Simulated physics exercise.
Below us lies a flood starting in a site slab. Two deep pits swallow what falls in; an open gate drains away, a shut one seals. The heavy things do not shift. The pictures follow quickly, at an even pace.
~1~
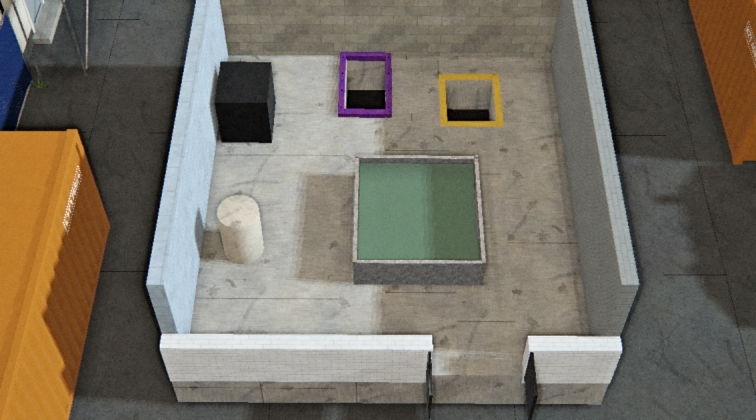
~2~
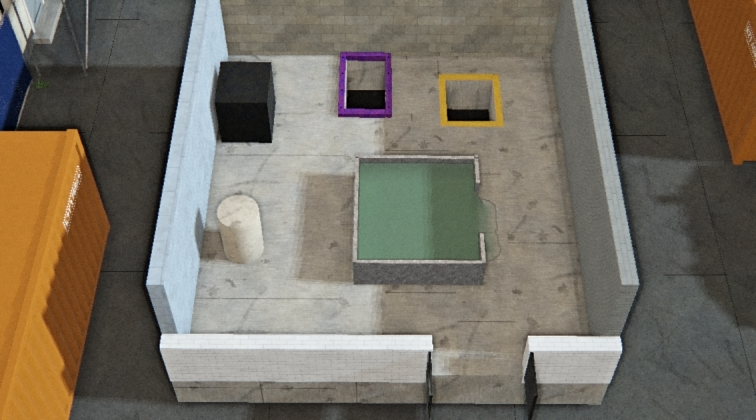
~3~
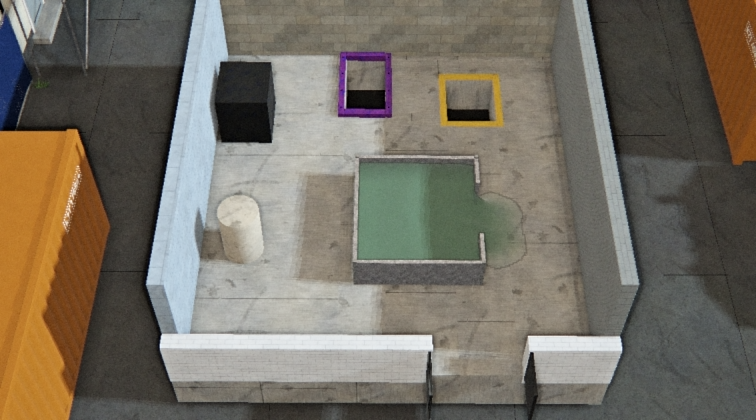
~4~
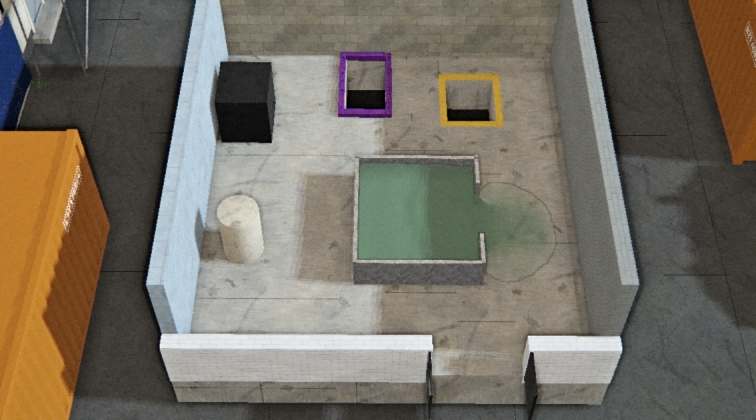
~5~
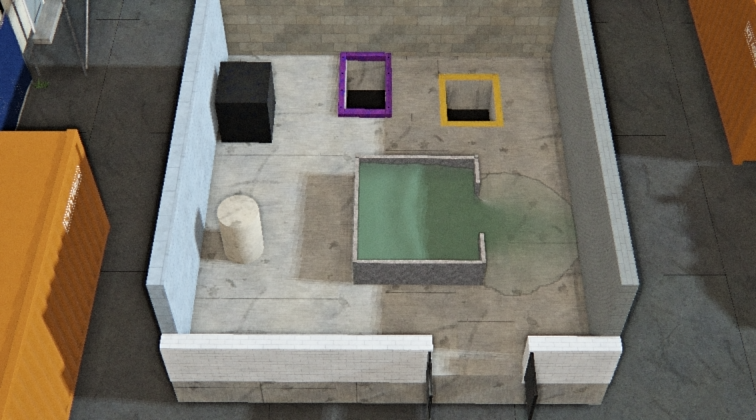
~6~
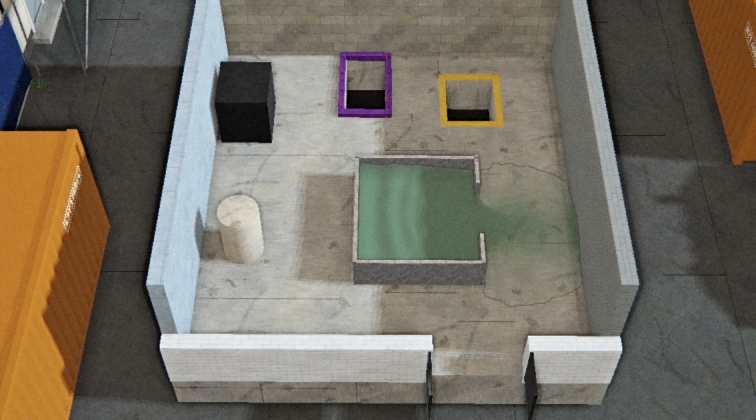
Green water pours through a gap in the tank's right side and spreads across the floor.
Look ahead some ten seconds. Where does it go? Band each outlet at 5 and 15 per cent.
One by one: The gate takes from 5 to 15 %; the yellow pit takes more than 15 %; the purple pit takes less than 5 %.
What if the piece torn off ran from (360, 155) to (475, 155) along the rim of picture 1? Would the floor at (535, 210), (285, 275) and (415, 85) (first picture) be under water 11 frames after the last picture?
In turn: Not flooded, free of water, covered.
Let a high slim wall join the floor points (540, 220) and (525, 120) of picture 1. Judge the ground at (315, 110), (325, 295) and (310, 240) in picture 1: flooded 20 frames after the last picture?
In that order: No water, dry, no water.
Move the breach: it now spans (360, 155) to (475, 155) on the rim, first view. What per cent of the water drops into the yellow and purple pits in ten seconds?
Per cent: Yellow 40, purple 14.
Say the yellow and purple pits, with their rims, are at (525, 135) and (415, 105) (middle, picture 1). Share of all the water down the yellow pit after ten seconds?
Roughly, in per cent: Yellow 30.
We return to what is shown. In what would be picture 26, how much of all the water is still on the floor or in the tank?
Roughly 96 per cent.
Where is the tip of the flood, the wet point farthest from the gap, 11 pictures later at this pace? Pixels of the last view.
At about (548, 62).
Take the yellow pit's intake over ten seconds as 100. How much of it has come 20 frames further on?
Near 15 in a hundred.
A moment on, water covers 15 % of the floor; the gate 0 %, the yellow pit 0 %, the purple pit 0 %.
Next, water covers 25 % of the floor; the gate 0 %, the yellow pit 0 %, the purple pit 0 %.
Then, water covers 40 % of the floor; the gate 1 %, the yellow pit 3 %, the purple pit 0 %.
Later, water covers 60 % of the floor; the gate 5 %, the yellow pit 10 %, the purple pit 0 %.
In the end, water covers 80 % of the floor; the gate 9 %, the yellow pit 20 %, the purple pit 0 %.
